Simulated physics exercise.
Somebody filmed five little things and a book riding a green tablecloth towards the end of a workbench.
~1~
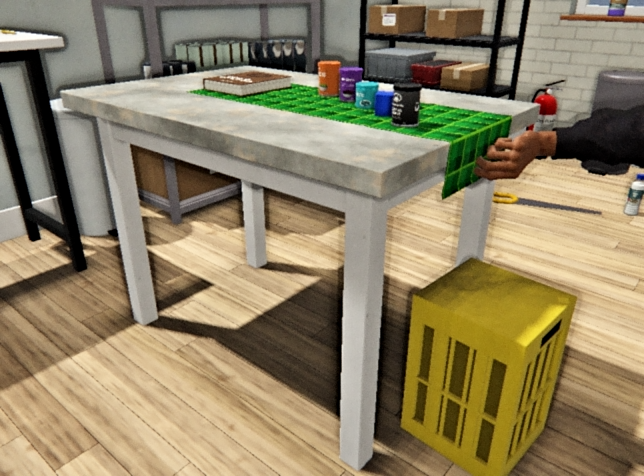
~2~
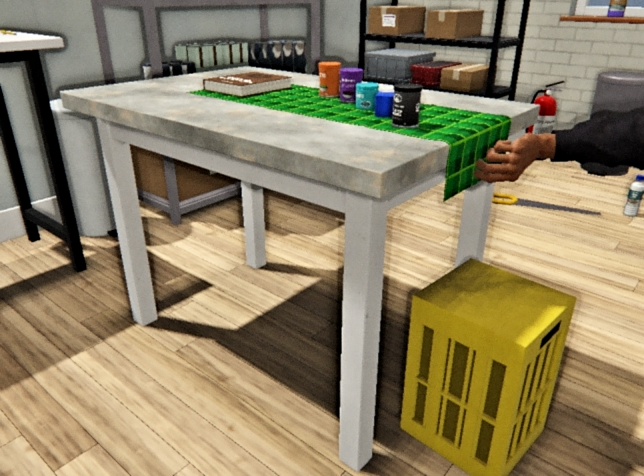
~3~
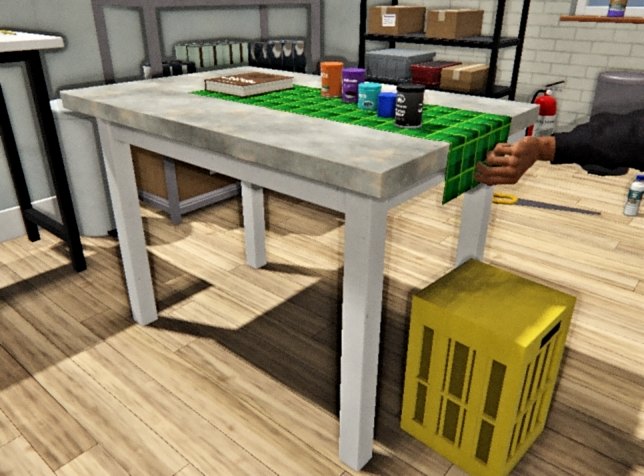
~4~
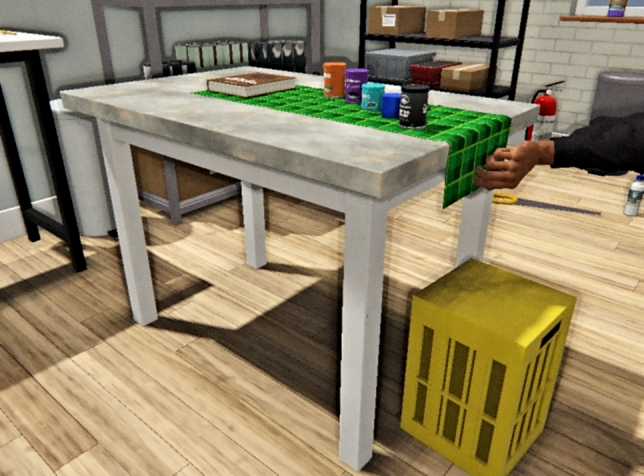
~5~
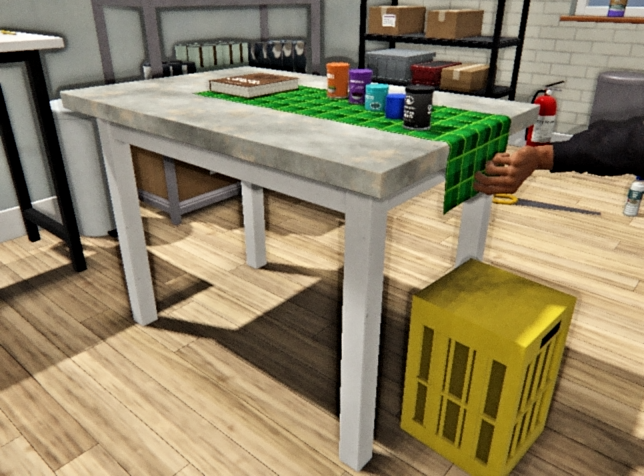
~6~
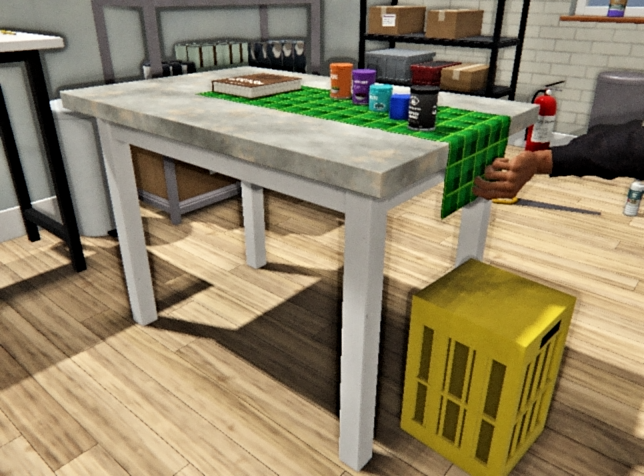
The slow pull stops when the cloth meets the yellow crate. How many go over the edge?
The answer is two.
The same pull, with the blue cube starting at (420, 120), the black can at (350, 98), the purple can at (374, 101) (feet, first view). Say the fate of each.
The blue cube drops off, the black can holds on, the purple can holds on.
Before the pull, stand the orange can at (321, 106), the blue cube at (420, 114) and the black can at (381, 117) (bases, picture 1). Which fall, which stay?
The orange can does not fall, the blue cube is carried off, the black can falls.
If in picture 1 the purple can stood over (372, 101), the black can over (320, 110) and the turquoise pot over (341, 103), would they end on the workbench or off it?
The purple can does not fall; the black can stays on; the turquoise pot holds on.
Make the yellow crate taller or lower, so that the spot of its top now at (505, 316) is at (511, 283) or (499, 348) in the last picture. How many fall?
Over the edge go 1 and 3.
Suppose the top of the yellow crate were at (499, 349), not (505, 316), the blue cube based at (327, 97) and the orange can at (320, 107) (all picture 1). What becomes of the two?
The blue cube holds on; the orange can stays on.
Soon after, hem near (467, 267); black can gone.
Then, hem on the crate; black can and blue cube gone.
At rest, hem on the crate; black can and blue cube gone. Over the edge go two.
